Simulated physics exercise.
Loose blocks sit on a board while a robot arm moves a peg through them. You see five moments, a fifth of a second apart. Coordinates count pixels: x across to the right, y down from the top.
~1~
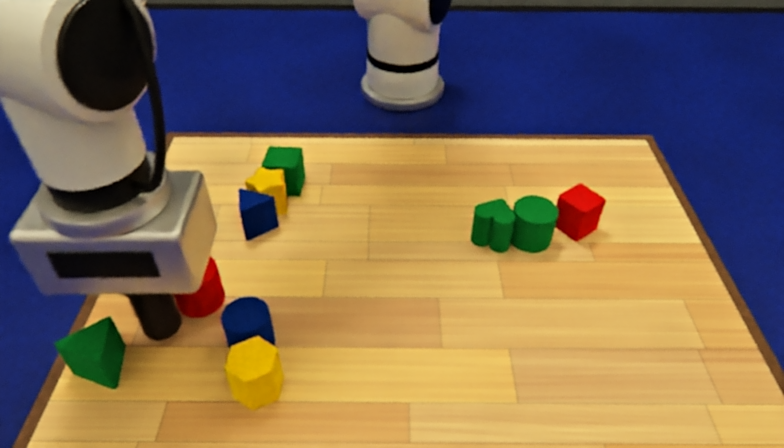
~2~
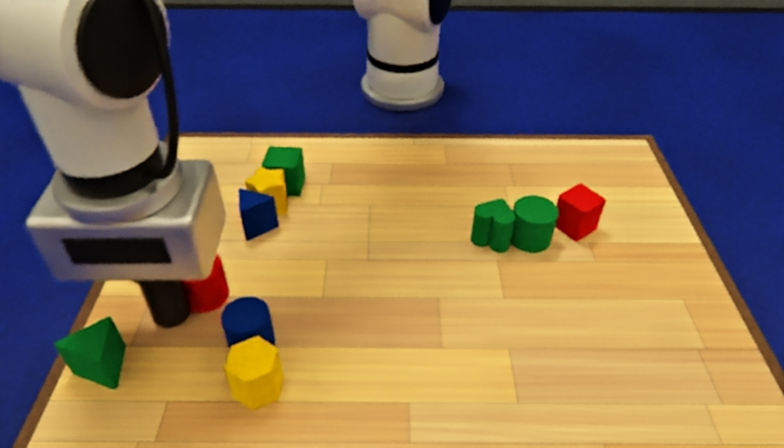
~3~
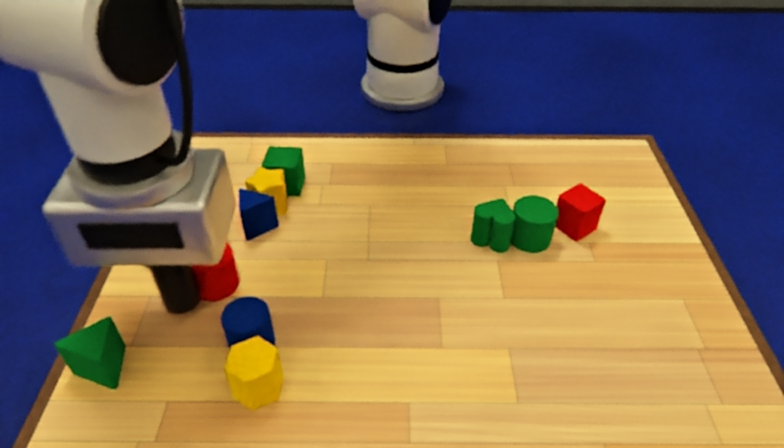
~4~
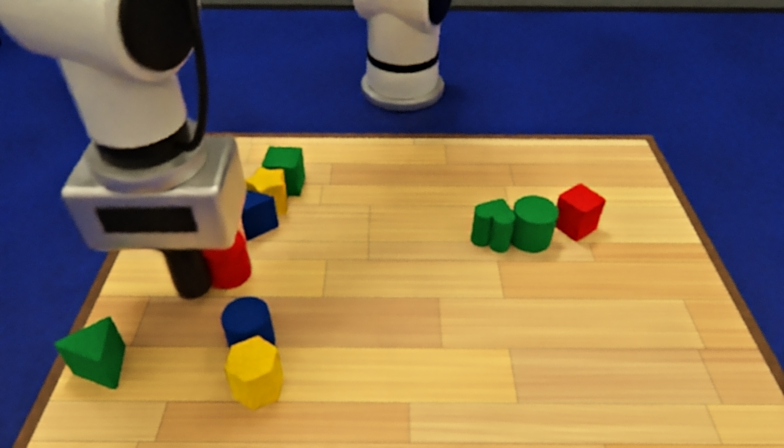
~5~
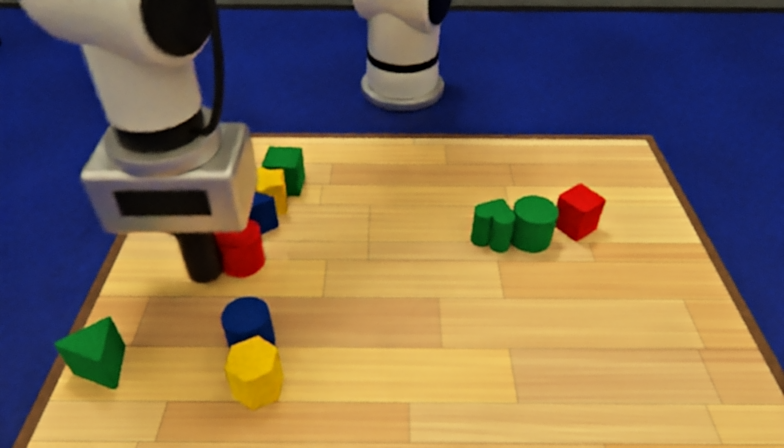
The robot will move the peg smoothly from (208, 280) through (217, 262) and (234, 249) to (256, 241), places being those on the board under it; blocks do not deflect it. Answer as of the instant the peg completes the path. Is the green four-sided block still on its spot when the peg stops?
I believe not.
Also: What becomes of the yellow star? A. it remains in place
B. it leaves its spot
It's B.
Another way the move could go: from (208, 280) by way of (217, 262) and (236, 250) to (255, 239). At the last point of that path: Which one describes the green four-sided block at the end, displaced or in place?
Moved.
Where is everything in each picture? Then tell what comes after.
The first picture shows peg's lower end at (163, 326); red circular block hidden; blue triangular piece at (251, 198); yellow star at (266, 178); green four-sided block at (282, 156).
The second picture shows peg at (172, 314); red circular block hidden.
The third picture shows peg at (183, 301); red circular block partly hidden.
The fourth picture shows peg at (194, 286); red circular block partly hidden.
The fifth picture shows peg at (206, 271); red circular block partly hidden; blue triangular piece partly hidden; yellow star at (266, 178); green four-sided block at (282, 156).
The first path, step by step. Halfway along, peg at (223, 245); red circular block at (258, 220).
At the end, peg at (254, 232); red circular block at (287, 215); blue triangular piece at (272, 190); yellow star at (279, 171), turned 20° anticlockwise; green four-sided block at (285, 150), turned 15° anticlockwise.
